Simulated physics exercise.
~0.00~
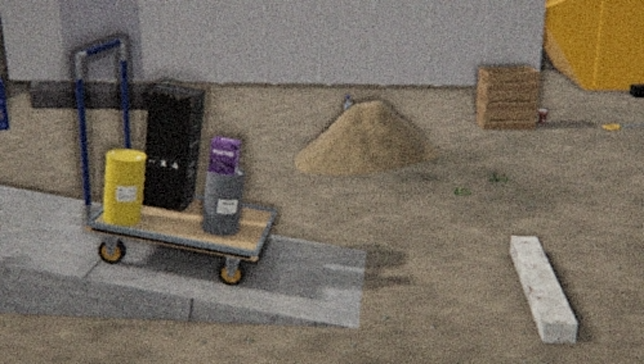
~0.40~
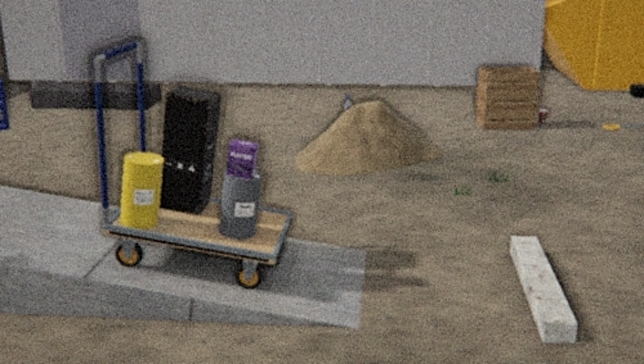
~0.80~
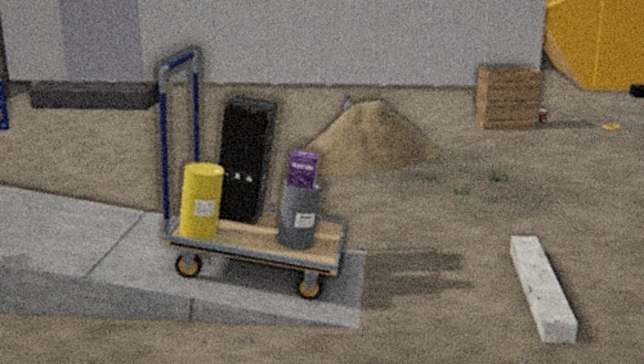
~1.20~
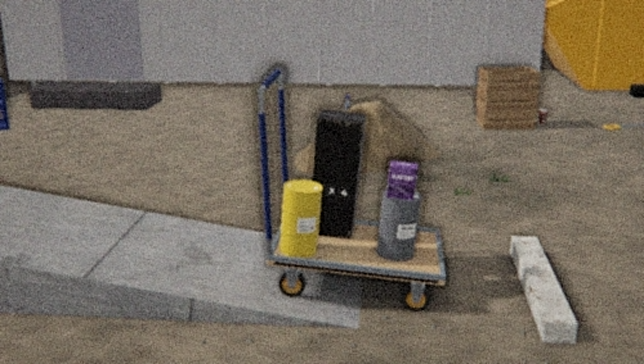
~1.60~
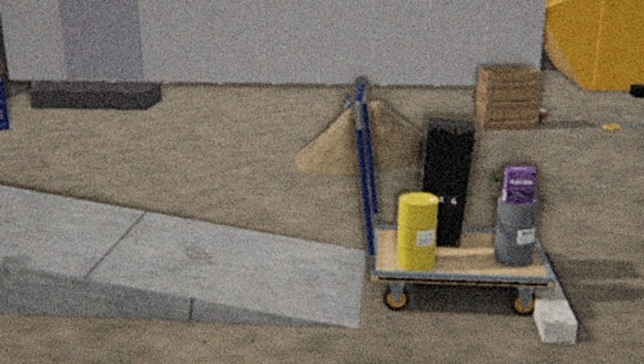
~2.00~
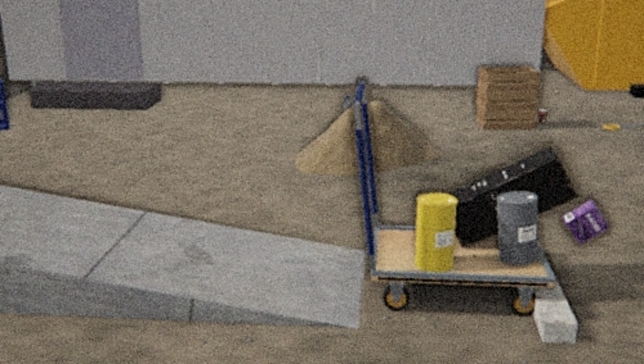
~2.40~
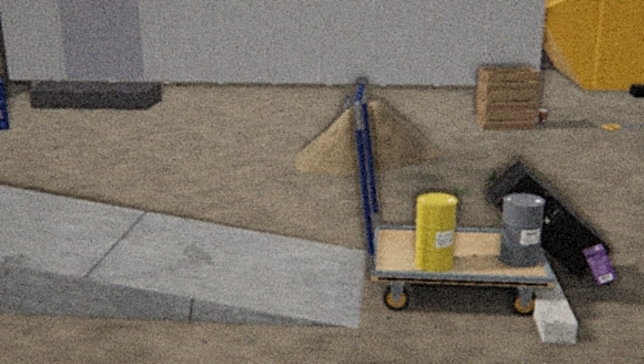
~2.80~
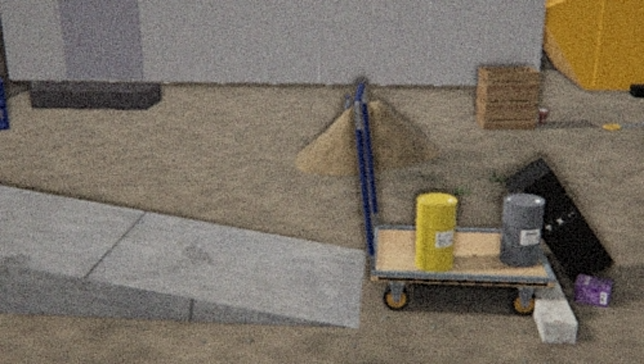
A loaded trolley rolls down a ramp, stops at a kerb, and two boxes tumble off.
